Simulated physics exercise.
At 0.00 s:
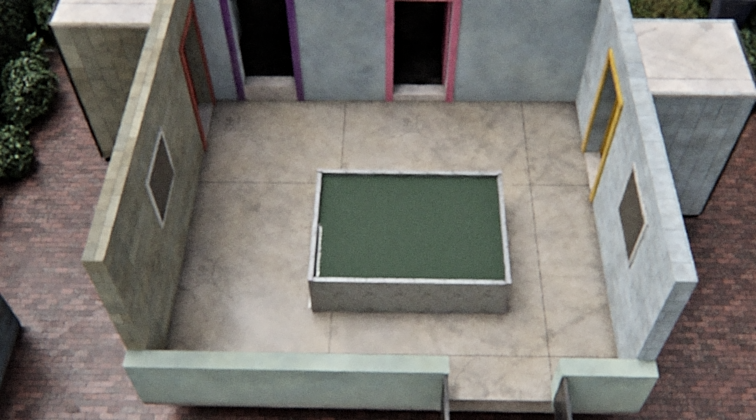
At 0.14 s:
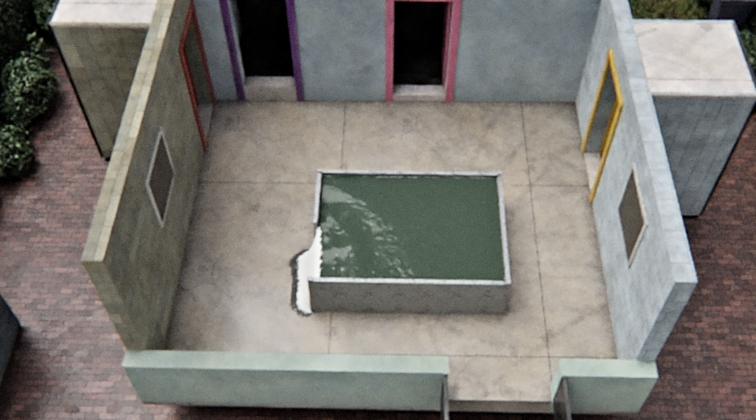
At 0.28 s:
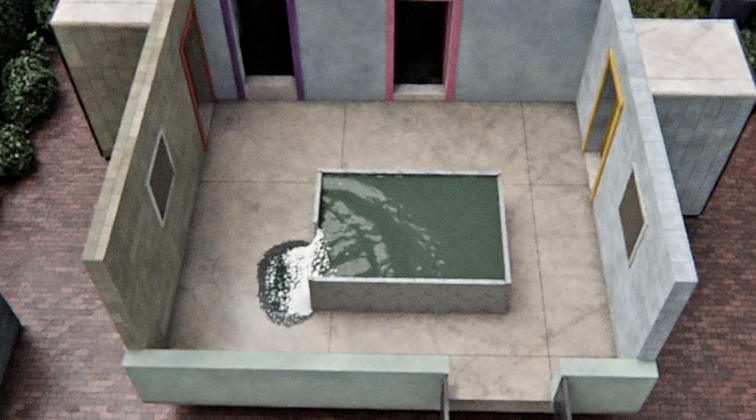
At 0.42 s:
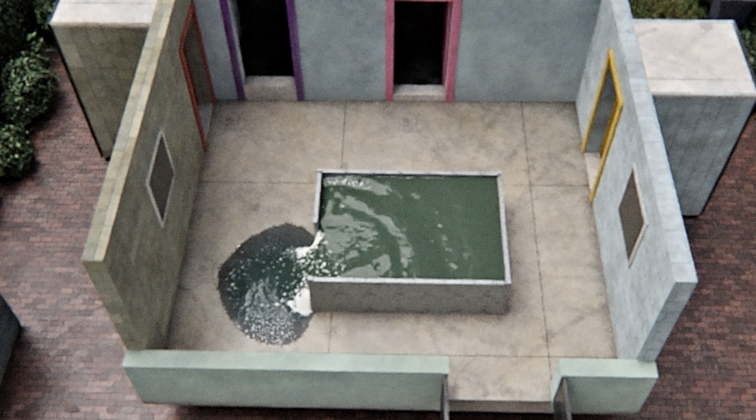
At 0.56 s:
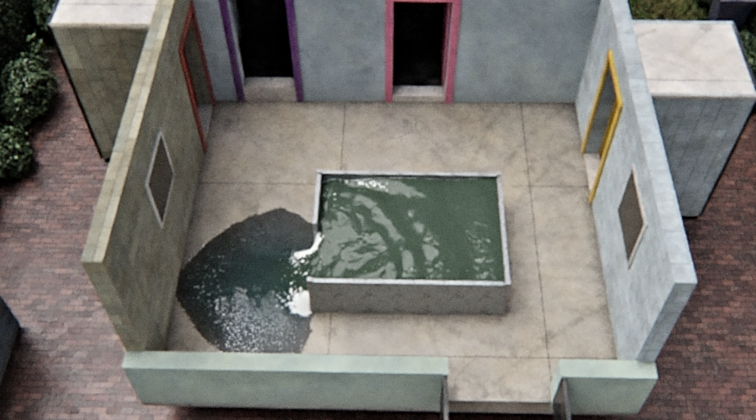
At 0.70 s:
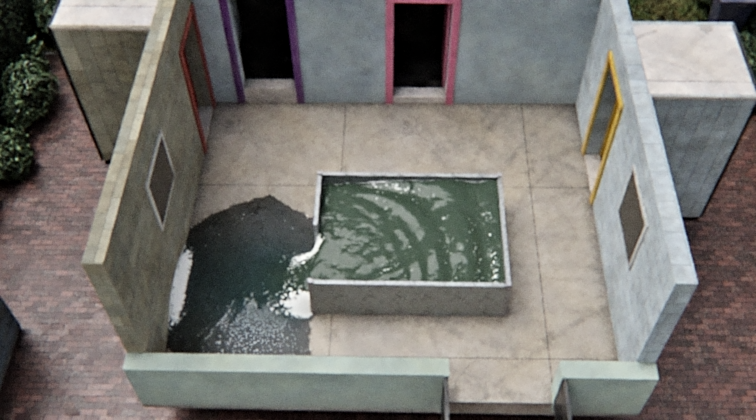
Dark green water lies still in a raised rectangular tank in a walled yard, then pours in a white, foaming rush through a gap in its left side. It spreads over the pale floor in a widening dark pool, reaching the left wall and near wall while ripples cross the tank.
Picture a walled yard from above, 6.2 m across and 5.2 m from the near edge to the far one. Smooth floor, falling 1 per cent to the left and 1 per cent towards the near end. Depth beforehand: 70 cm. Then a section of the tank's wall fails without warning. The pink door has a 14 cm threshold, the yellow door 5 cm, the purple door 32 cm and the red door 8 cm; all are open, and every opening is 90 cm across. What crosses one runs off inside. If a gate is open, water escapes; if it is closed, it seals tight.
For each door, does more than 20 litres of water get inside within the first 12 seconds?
As I see it, at the pink door the amount will stay short of the limit, at the yellow door the amount will climb above the limit, at the purple door the amount will stay short of the limit, at the red door the amount will climb above the limit.
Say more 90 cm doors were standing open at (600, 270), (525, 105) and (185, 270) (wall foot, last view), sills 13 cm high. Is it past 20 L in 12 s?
First doorway falls short, second falls short, third gets there.
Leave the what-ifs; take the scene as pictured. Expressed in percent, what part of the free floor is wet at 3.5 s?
Covered: Roughly 55 per cent.
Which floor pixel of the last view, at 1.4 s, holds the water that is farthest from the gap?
About pixel (205, 158).
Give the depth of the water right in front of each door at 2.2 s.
Depths in cm: Pink 0, yellow 0, purple 0, red 7.
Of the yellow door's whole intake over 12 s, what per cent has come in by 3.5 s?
By that time, around 0 per cent.
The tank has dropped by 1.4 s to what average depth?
About 53 centimetres on average.
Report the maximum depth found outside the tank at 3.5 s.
Depth max: Approx. 38 cm.
After 1.4 s water covers 20 % of the floor and is deepest (54 cm) near (160, 380); pink door not reached, yellow door not reached, purple door not reached, red door not reached.
After 2.2 s water covers 25 % of the floor and is deepest (46 cm) near (181, 279); pink door not reached, yellow door not reached, purple door not reached, red door 7 cm at the sill, 0 L in.
After 3.5 s water covers 55 % of the floor and is deepest (38 cm) near (160, 380); pink door 1 cm at the sill, 0 L in, yellow door not reached, purple door 21 cm at the sill, 0 L in, red door 12 cm at the sill, 6 L in.
After 7.0 s water covers 95 % of the floor and is deepest (20 cm) near (160, 380); pink door 5 cm at the sill, 0 L in, yellow door 11 cm at the sill, 10 L in, purple door 14 cm at the sill, 0 L in, red door 14 cm at the sill, 90 L in.
After 12.0 s water covers 100 % of the floor and is deepest (14 cm) near (160, 380); pink door 11 cm at the sill, 0 L in, yellow door 9 cm at the sill, 102 L in, purple door 9 cm at the sill, 0 L in, red door 11 cm at the sill, 156 L in.
